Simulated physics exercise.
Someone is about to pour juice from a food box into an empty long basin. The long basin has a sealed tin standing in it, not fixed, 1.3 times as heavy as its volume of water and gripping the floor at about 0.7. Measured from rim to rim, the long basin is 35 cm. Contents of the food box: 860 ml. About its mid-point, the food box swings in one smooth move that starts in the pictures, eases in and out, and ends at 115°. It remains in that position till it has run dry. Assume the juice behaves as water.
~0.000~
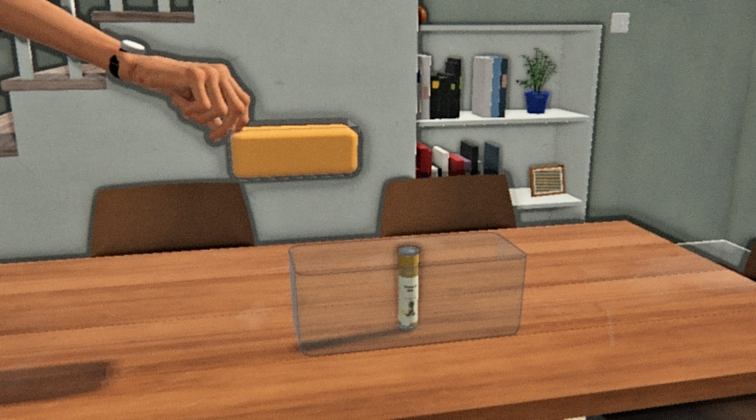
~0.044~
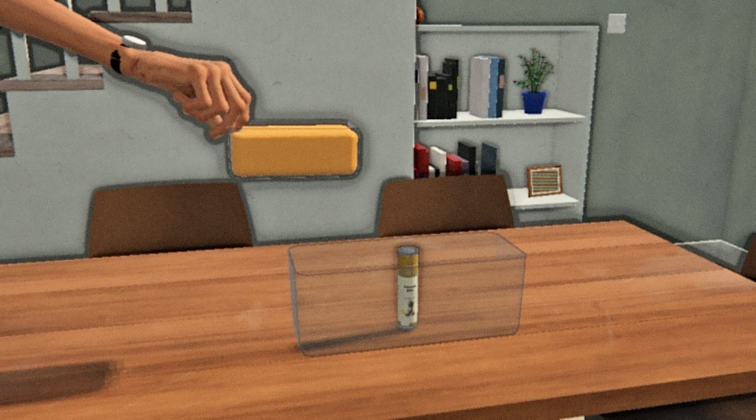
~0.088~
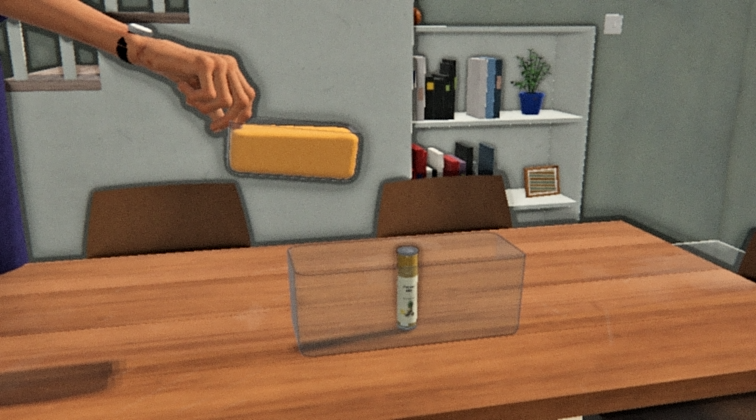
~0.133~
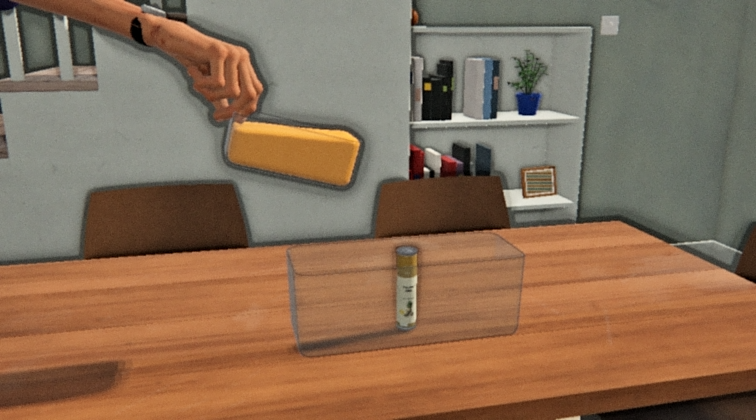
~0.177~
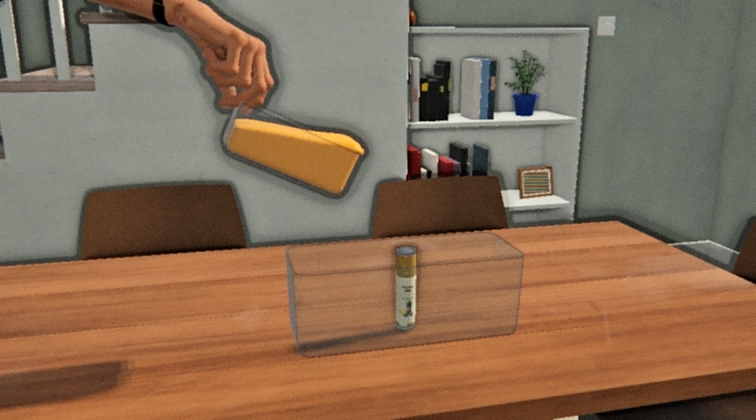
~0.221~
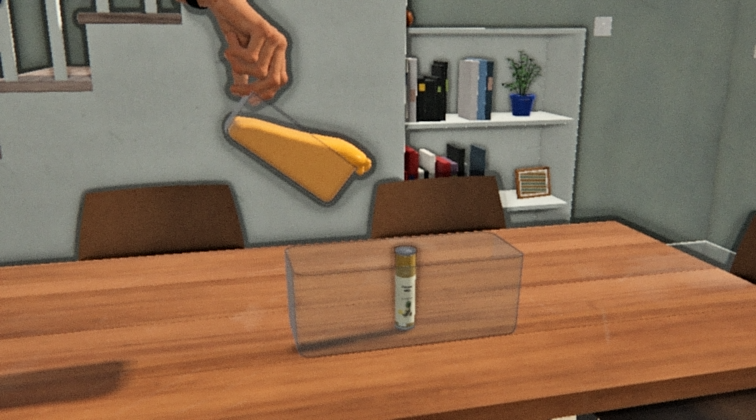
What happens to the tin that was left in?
It is knocked down.
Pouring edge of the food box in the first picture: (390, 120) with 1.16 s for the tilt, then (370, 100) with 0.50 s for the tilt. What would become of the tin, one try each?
First it stays on its base; then it tips over.
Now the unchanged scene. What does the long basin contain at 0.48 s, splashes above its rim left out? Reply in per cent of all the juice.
About 46 per cent.
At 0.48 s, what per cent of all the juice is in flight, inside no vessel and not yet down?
Around 42 in a hundred.
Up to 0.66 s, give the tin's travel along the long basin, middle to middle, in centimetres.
Near 3 cm.
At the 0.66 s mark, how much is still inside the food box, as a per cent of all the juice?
Close to 1 percent of the total.
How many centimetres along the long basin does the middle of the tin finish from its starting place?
All told, the tin's centre has moved close to 10.0 cm.
Then, 0.48 s in, the tilt is 107° and 9 per cent is still to pour; the tin stands where it began.
Then, 0.66 s in, the tilt is 115° and 1 per cent is still to pour; the tin leans 11°.
Then, 0.86 s in, the tilt is 115° and 0 per cent is still to pour; the tin leans 48°.
Then, 1.07 s in, the tilt is 115° and 0 per cent is still to pour; the tin lies on its side.
Finally, the tin lies on its side.
